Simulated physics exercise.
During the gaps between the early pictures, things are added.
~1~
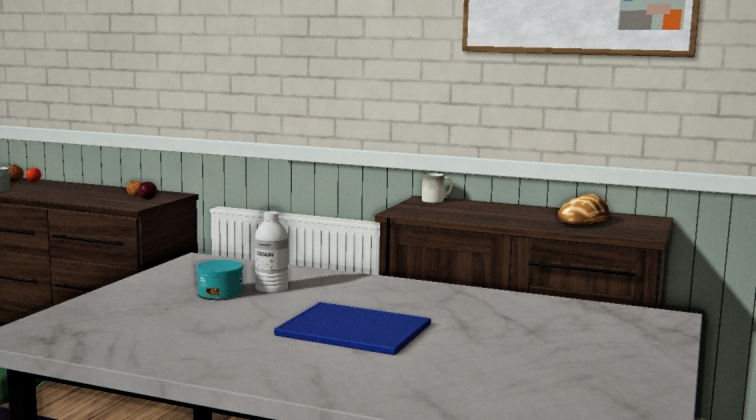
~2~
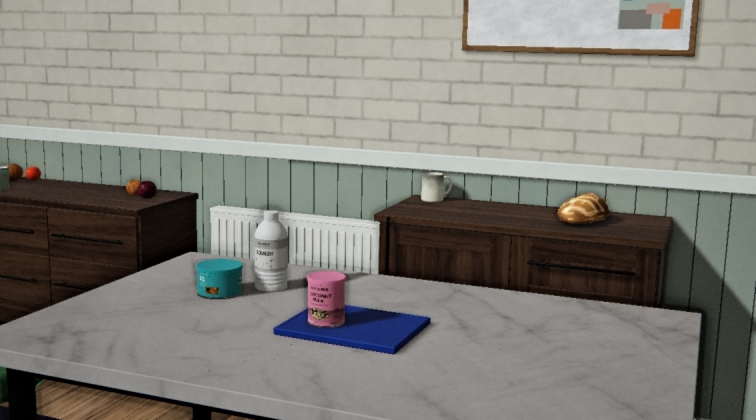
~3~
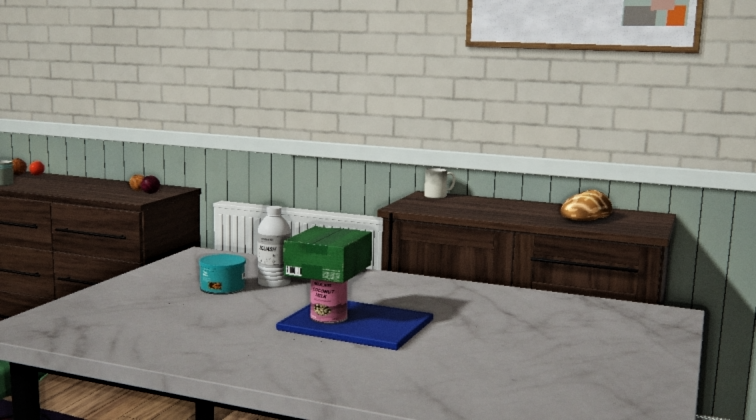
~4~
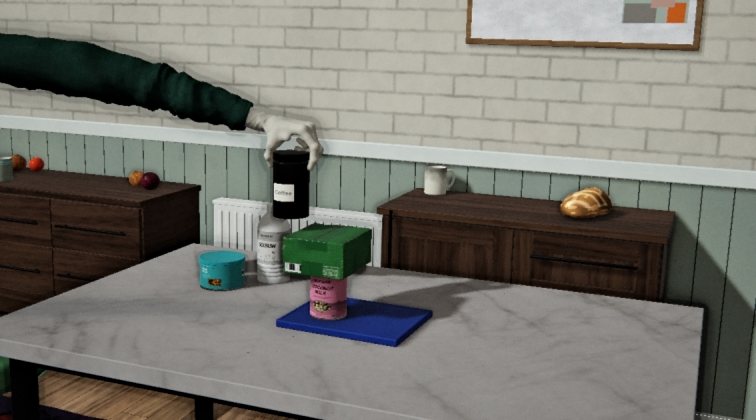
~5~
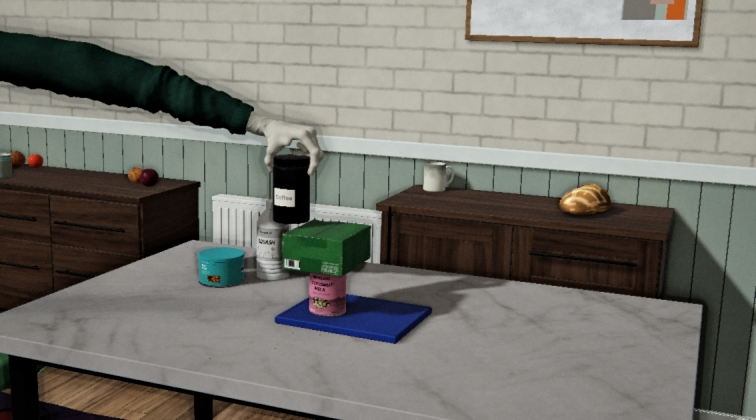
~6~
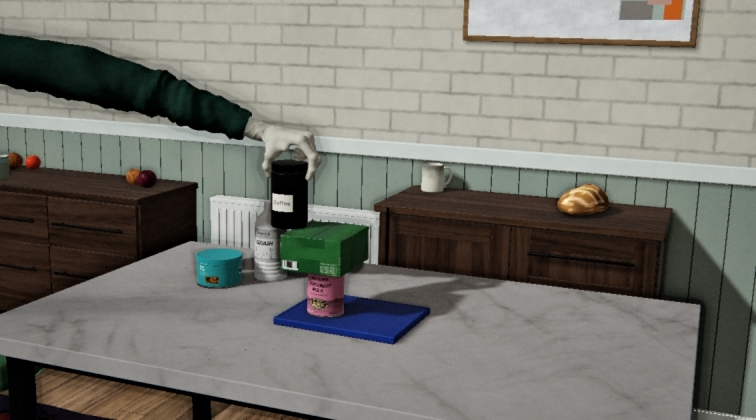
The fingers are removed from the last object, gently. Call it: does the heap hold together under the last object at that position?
It falls apart.
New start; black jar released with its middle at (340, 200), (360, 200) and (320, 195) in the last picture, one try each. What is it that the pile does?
Stays standing; collapses; stays standing.
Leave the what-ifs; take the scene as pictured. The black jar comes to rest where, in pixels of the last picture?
The object ends up somewhere around (239, 289).
Then, 0.40 s past the last view, black jar now fallen.
Then, 0.50 s past the last view, things are still on the move.
Then, 1.80 s past the last view, nothing new.
Finally, fallen, black jar; the other 5 still in place. Final places as the last picture's camera would see them, black jar near (239, 289). The pile gives way.
